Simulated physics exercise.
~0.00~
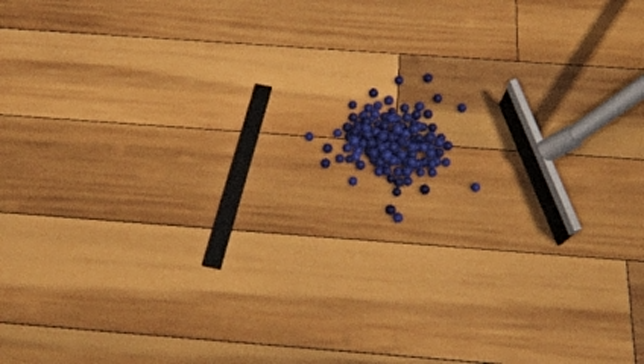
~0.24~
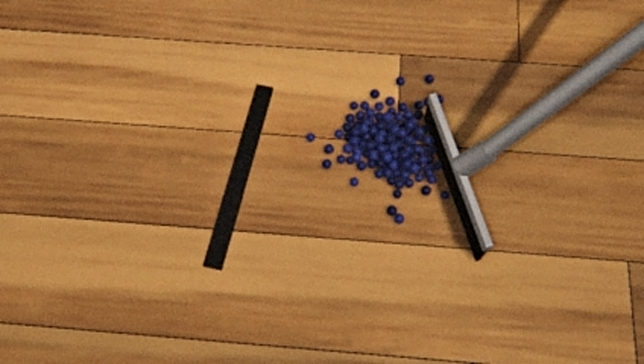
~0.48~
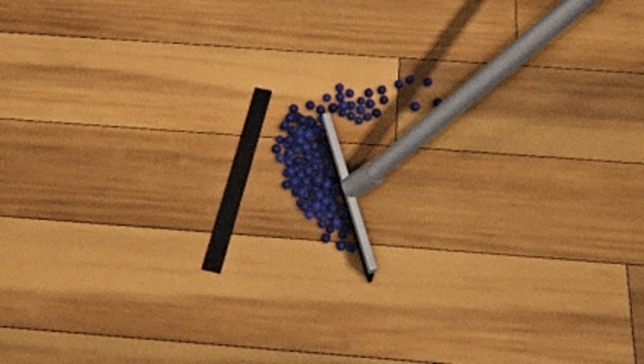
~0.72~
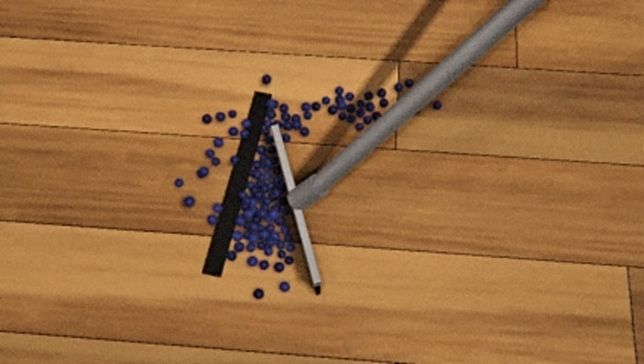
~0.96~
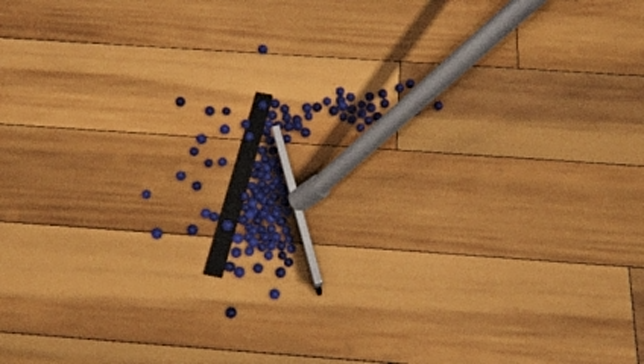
Squeegee sweeping a pile of blueberries left across a wooden floor, stopping near a fixed black strip as some scatter past it.
